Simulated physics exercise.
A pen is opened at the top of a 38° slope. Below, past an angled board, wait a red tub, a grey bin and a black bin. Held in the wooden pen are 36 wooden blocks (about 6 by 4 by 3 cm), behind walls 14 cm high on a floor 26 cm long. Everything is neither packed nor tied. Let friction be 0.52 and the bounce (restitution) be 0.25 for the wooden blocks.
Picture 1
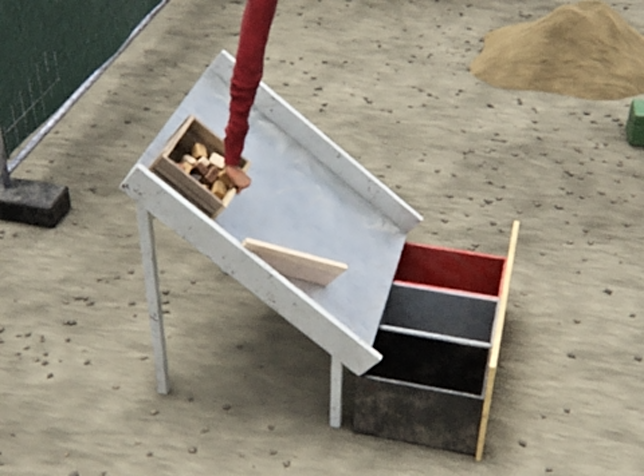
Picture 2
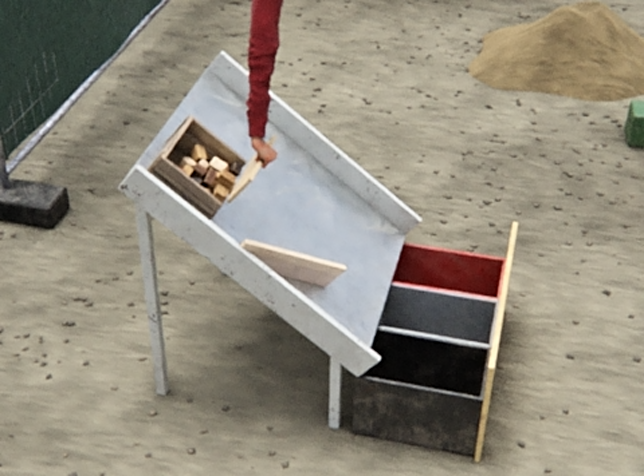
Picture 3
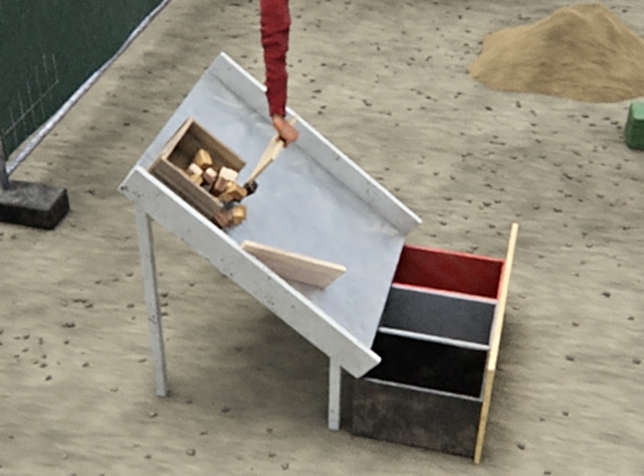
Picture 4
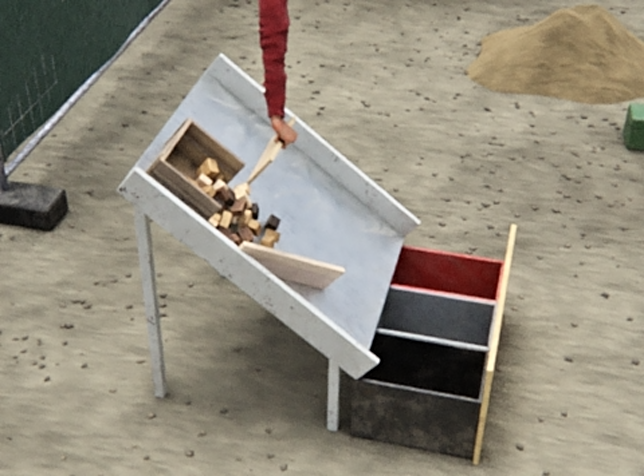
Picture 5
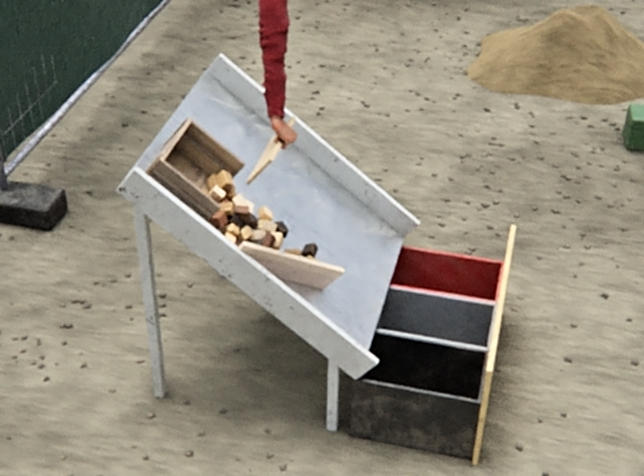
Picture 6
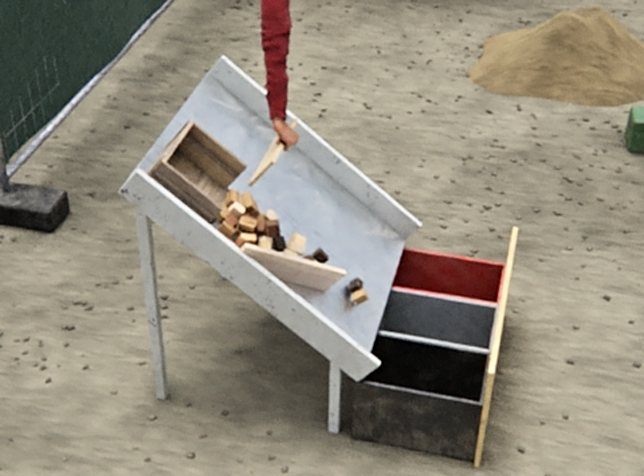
A red-sleeved arm reaches down to a wooden pen of blocks at the top of a sloping board and swings its end gate open. Blocks tumble out down the slope and pile up behind a slanted wooden strip, then a few slip past its lower end toward the bins.
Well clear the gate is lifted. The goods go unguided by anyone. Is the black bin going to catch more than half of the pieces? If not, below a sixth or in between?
Expected outcome: Beneath one sixth.
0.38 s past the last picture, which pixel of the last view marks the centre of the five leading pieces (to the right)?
They are centred near (449, 359).
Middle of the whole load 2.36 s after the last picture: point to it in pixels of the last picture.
I'd place it about (442, 371) in the last view.
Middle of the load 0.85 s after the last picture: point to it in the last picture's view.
About (436, 363).
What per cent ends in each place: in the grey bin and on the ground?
Approx. 90 % / 0 %.
Then, 0.38 s after the last picture, 8 in the grey bin, 27 on the slope and 1 in the air.
Then, 0.85 s after the last picture, 25 in the grey bin, 8 on the slope and 3 in the air.
Then, 1.51 s after the last picture, 30 in the grey bin, 1 in the black bin, 4 on the slope and 1 in the air.
Final count (2.36 s after the last picture), 33 in the grey bin, 1 in the black bin and 2 on the slope. Asked share, 1 of 36, 3 per cent.
